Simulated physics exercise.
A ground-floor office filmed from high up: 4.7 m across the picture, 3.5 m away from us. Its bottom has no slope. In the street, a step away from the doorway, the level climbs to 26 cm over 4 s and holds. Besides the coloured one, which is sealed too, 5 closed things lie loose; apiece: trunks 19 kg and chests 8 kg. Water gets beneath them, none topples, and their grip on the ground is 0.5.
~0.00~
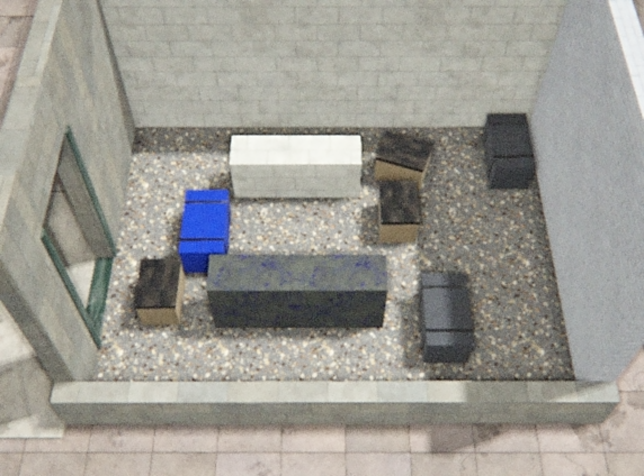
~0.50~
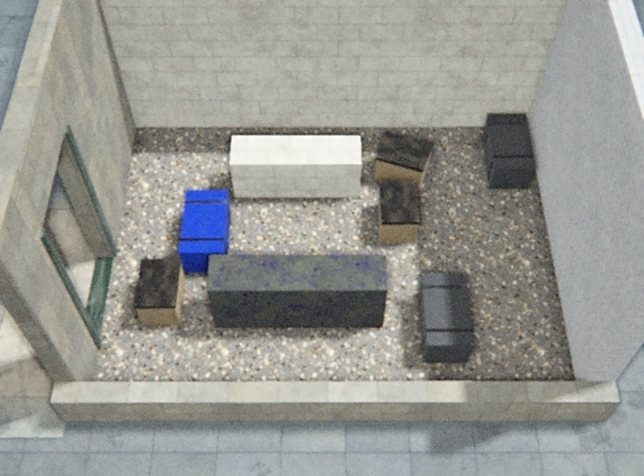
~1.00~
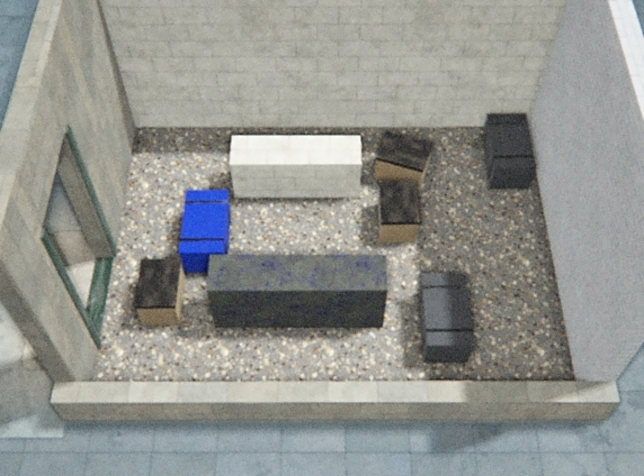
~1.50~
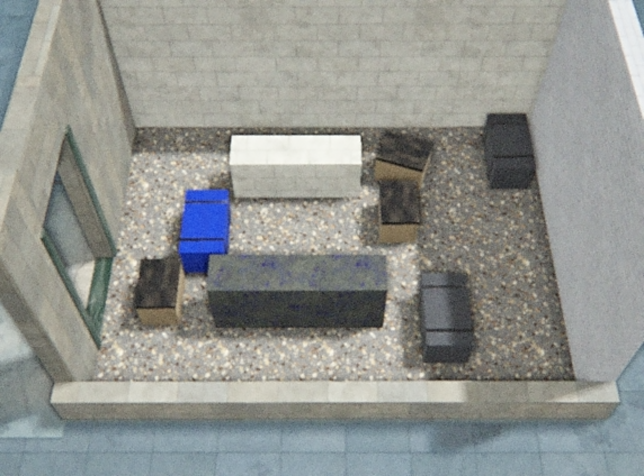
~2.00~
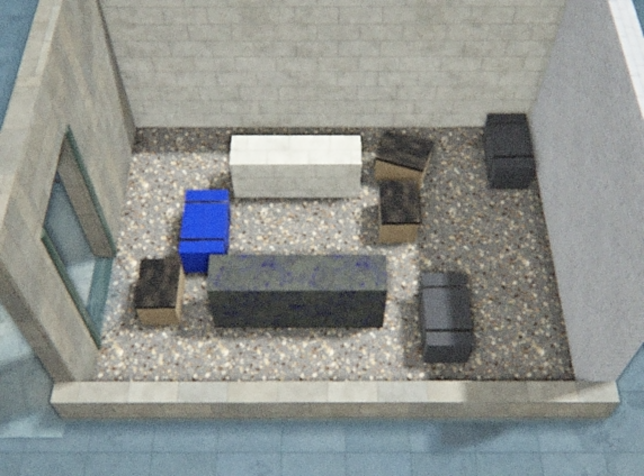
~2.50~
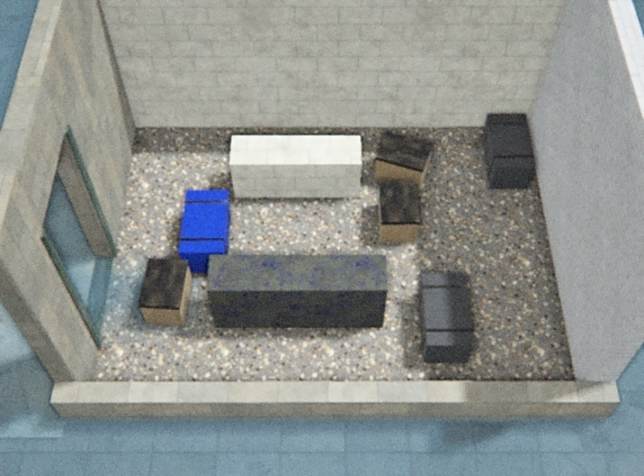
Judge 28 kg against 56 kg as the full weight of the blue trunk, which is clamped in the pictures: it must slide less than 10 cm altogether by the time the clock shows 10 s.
I expect that neither load is enough.
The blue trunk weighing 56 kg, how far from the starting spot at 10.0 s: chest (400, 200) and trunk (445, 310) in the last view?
In turn: 120 cm, 120 cm.
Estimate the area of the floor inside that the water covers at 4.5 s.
Some 6.0 m2.
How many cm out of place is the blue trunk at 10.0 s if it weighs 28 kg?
About 300 cm.
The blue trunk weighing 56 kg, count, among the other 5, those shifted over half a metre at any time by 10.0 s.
4 of them.
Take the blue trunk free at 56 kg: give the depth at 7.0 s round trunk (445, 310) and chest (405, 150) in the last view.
Roughly 4 and 2 cm.
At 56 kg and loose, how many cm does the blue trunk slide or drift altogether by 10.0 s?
About 40 cm.
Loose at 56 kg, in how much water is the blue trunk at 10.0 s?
Roughly 8 cm.
After 3.5 s the blue trunk would be 1 cm from its start with 28 kg and 0 cm from its start with 56 kg; 5 cm of water round it then.
After 4.5 s the blue trunk would be 43 cm from its start with 28 kg and 0 cm from its start with 56 kg; 7 cm of water round it then.
After 7.0 s the blue trunk would be 104 cm from its start with 28 kg and 26 cm from its start with 56 kg; 7 cm of water round it then.
After 10.0 s the blue trunk would be 283 cm from its start with 28 kg and 39 cm from its start with 56 kg; 8 cm of water round it then.
